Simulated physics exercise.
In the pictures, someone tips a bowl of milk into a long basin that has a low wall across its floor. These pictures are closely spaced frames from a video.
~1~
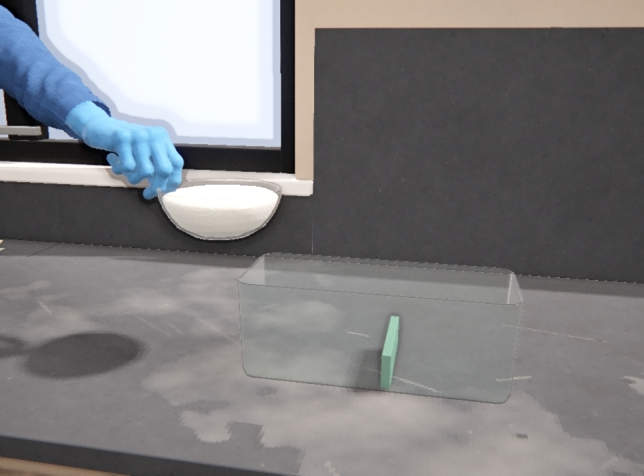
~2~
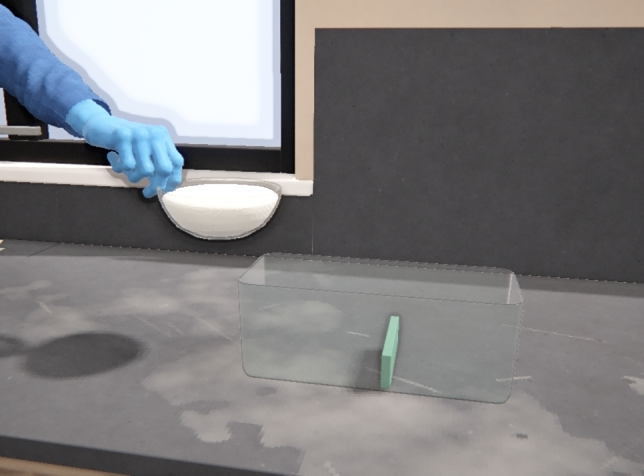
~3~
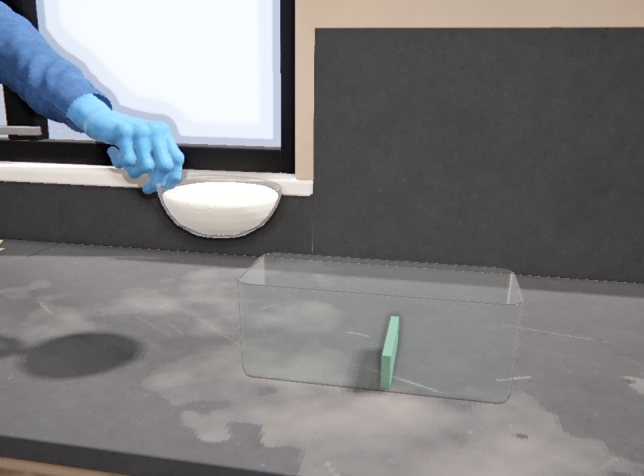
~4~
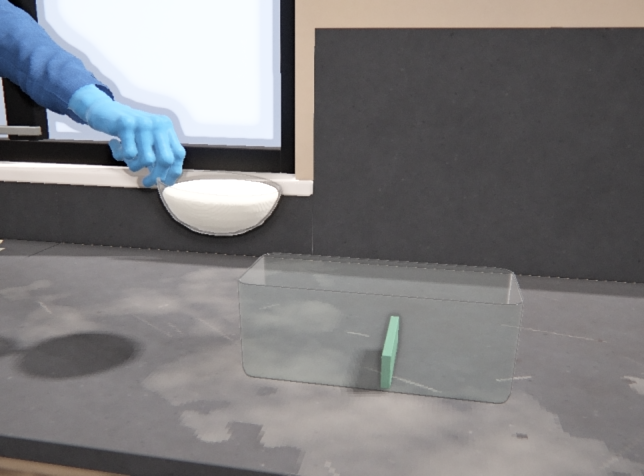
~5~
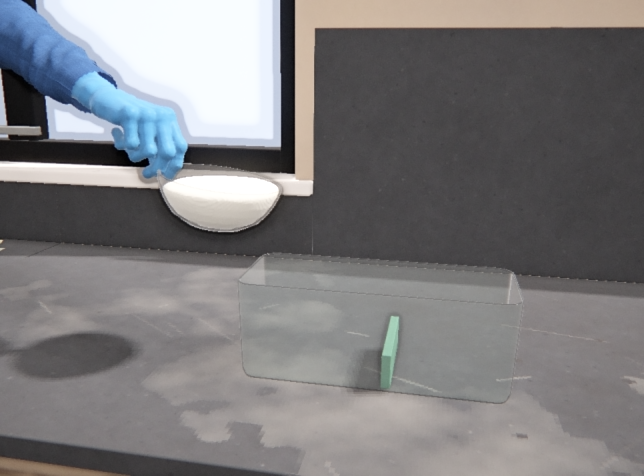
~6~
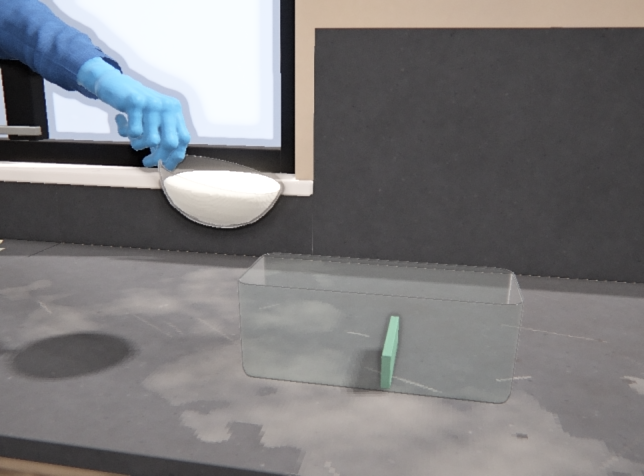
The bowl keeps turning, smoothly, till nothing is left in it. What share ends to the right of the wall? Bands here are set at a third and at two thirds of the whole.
The amount on the right comes to less than a third of the whole.
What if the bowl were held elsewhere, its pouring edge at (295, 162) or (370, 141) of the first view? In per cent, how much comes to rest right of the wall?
You'd get around 45 per cent and then around 90 per cent.
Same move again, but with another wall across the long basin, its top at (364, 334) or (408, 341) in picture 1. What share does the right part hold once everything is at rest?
Roughly 50 per cent first and roughly 10 per cent second.
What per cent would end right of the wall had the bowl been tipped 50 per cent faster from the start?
Near 15 %.
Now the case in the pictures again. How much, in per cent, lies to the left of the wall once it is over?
It comes to 95 per cent or so.
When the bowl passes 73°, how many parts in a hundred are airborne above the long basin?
About 50 %.
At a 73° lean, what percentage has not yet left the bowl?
Around 30 in a hundred.
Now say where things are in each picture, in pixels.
The first picture shows tilt 0°; pouring edge (279, 192); surface from (170, 192) to (278, 198); the long basin's rim runs from (251, 268) to (518, 288); the wall's top is at (391, 336).
The second picture shows tilt 1°; pouring edge (279, 192); surface from (169, 191) to (277, 197).
The third picture shows tilt 2°; pouring edge (279, 192); surface from (169, 189) to (278, 195).
The fourth picture shows tilt 5°; pouring edge (279, 192); surface from (170, 186) to (277, 193).
The fifth picture shows tilt 9°; pouring edge (279, 192); surface from (170, 181) to (278, 189).
The sixth picture shows tilt 14°; pouring edge (278, 192); surface from (171, 176) to (279, 189); 1 per cent is over the edge.
A moment on, the bowl is tipped part way and 29 per cent is still to pour, 23 is left of the wall and 0 right of it.
Next, the bowl is tipped right over and 0 per cent is still to pour, 93 is left of the wall and 3 right of it.
Then the bowl is tipped right over and 0 per cent is still to pour, 95 is left of the wall and 4 right of it.
Later the bowl is tipped right over and 0 per cent is still to pour, 93 is left of the wall and 5 right of it.
At rest 93 per cent lies left of the wall, 5 right of it and 1 outside.
